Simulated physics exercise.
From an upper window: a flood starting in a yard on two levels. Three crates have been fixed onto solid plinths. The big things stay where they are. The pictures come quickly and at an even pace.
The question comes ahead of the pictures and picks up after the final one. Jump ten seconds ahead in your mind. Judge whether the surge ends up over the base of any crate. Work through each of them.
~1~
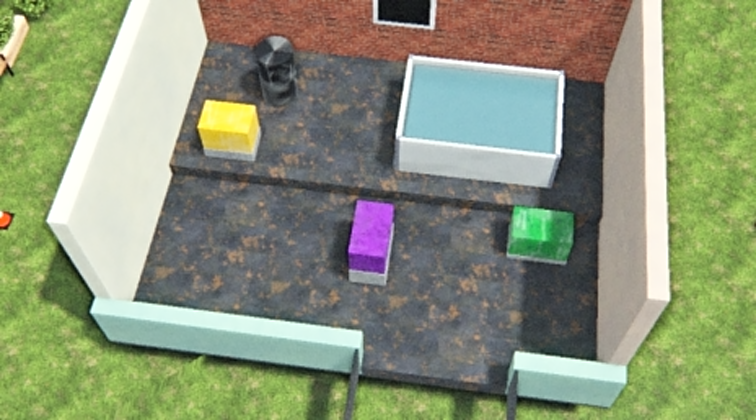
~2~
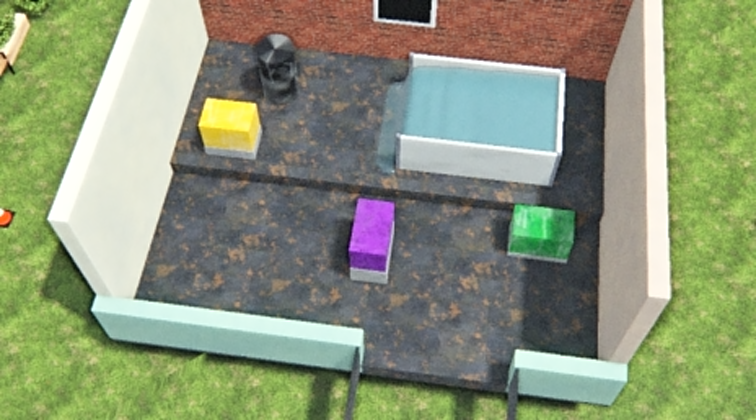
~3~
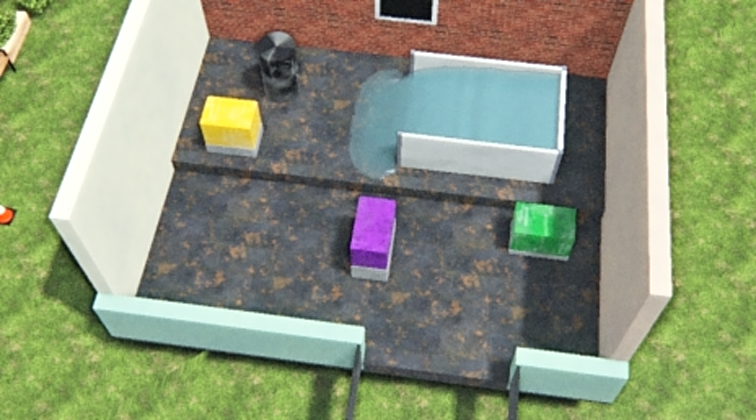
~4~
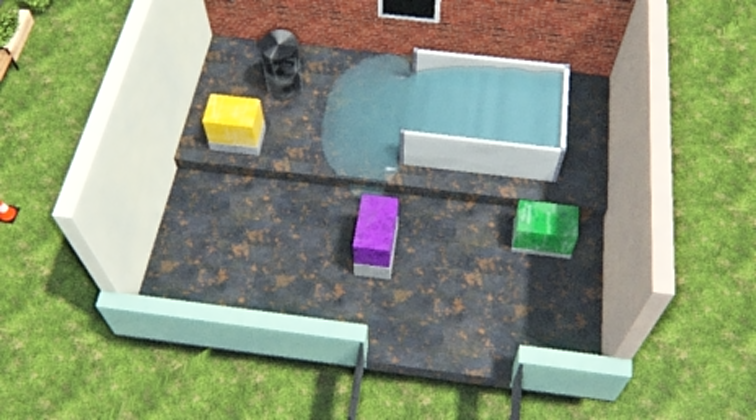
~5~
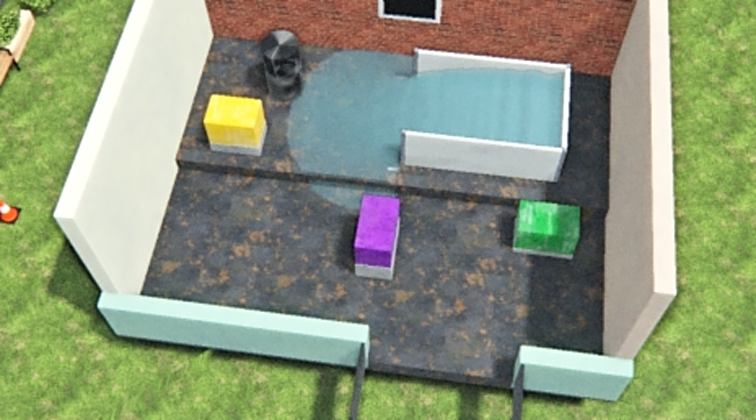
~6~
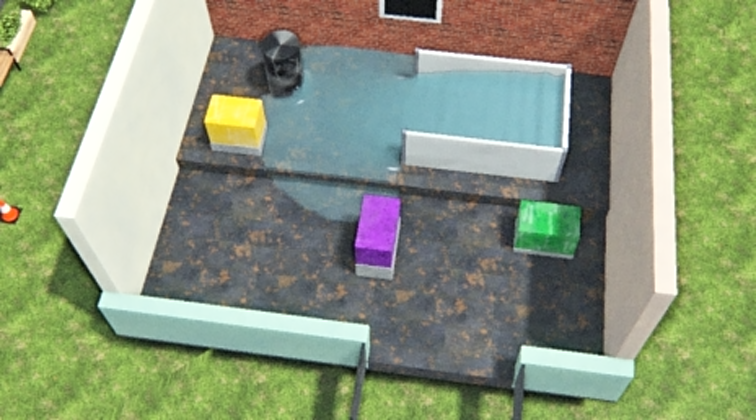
The yellow crate gets dampened by the water; the purple crate avoids any dampness from the water; the green crate gets dampened by the water.
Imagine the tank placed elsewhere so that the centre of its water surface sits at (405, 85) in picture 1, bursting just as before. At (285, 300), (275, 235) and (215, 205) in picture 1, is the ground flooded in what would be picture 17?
First drenched; next drenched; last drenched.
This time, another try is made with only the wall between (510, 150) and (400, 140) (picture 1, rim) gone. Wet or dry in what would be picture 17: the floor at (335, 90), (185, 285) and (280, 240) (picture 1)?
Point by point: Unwetted, drenched, drenched.
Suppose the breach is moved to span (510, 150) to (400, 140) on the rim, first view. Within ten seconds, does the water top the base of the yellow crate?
Result: Yellow is not reached.
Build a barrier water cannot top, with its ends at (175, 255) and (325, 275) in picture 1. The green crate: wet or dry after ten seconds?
Green crate is flooded.
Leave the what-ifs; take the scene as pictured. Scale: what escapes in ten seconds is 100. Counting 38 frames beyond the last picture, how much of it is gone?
Around 20 percent.
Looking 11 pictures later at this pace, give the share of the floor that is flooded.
By my count, 45 percent.
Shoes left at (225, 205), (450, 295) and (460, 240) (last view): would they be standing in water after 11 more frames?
Result by point, in sequence: Waterlogged, then unwetted, then unwetted.
A moment on, water covers 35 % of the floor; the yellow crate water round its plinth, the purple crate water round its plinth, the green crate not reached.
Next, water covers 45 % of the floor; the yellow crate water round its plinth, the purple crate water round its plinth, the green crate not reached.
Then, water covers 50 % of the floor; the yellow crate water round its plinth, the purple crate water round its plinth, the green crate not reached.
Later, water covers 85 % of the floor; the yellow crate water round its plinth, the purple crate water round its plinth, the green crate water round its plinth.
In the end, water covers 95 % of the floor; the yellow crate was topped, the purple crate stayed above the water, the green crate was topped.
